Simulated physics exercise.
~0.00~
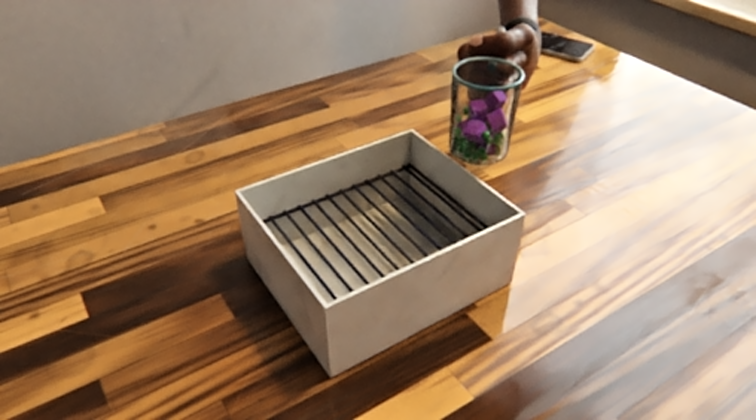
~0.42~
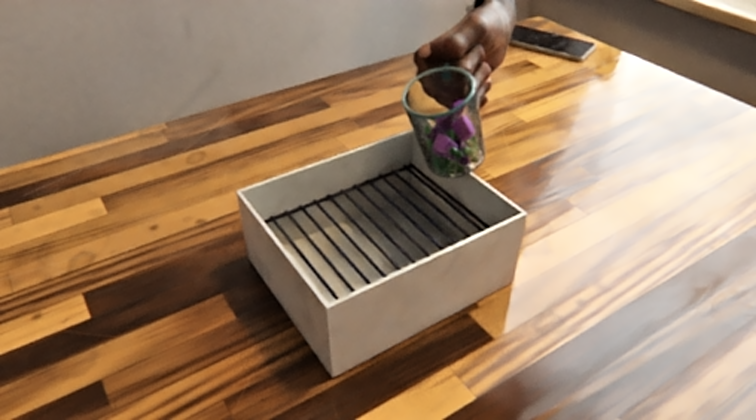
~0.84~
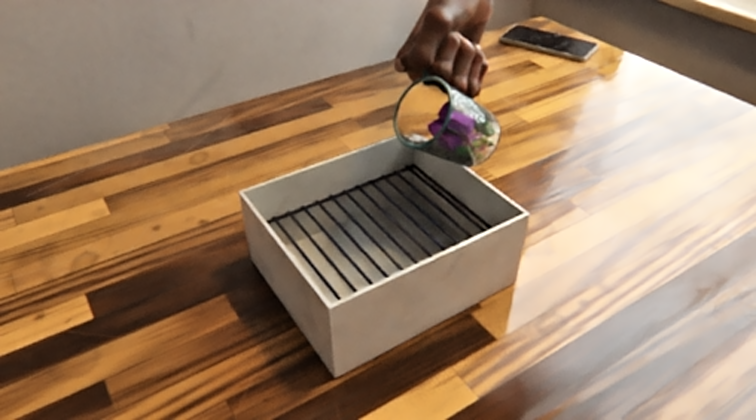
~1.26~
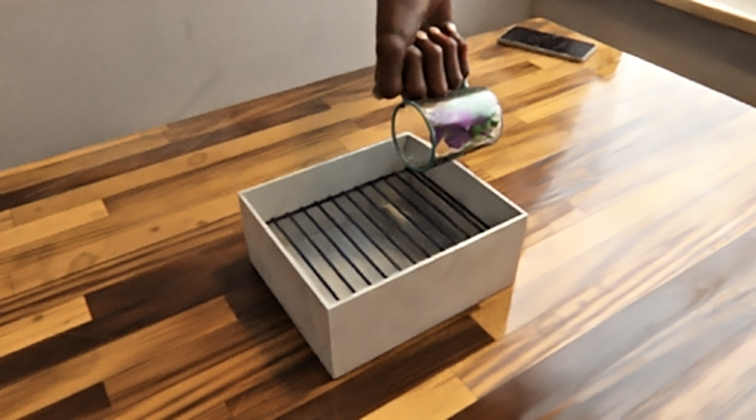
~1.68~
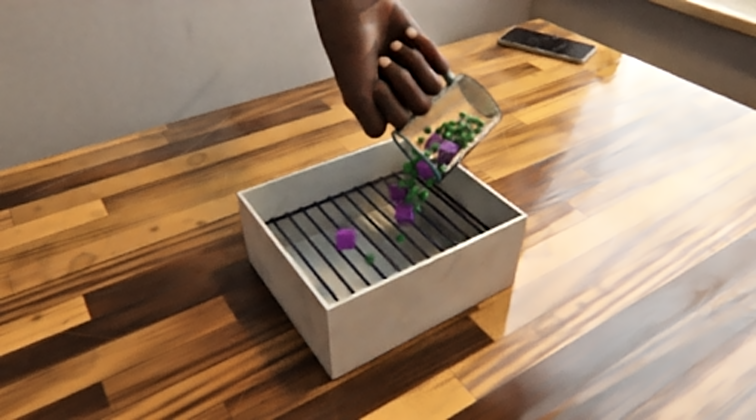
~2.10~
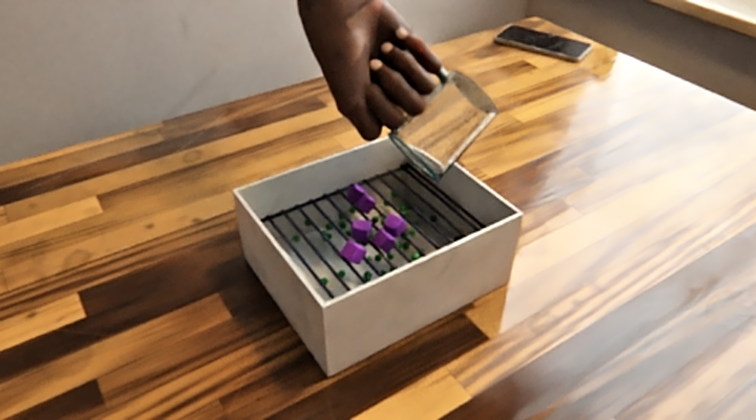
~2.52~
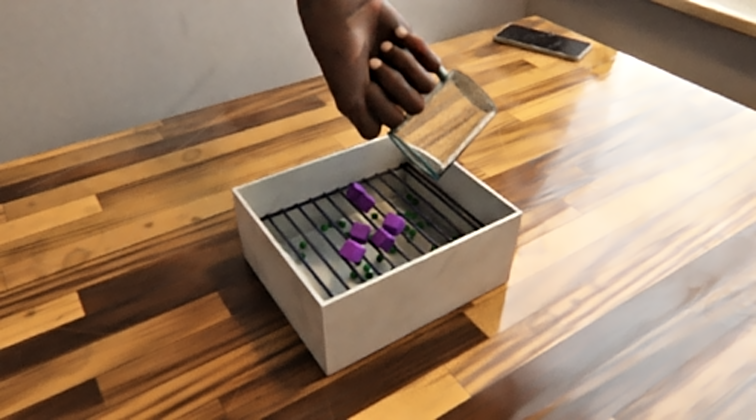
A hand tipped a clear glass of purple cubes and small green pieces over a wire rack in a pale box until it was empty, and the purple cubes stayed on the wires while the green pieces dropped through the gaps.
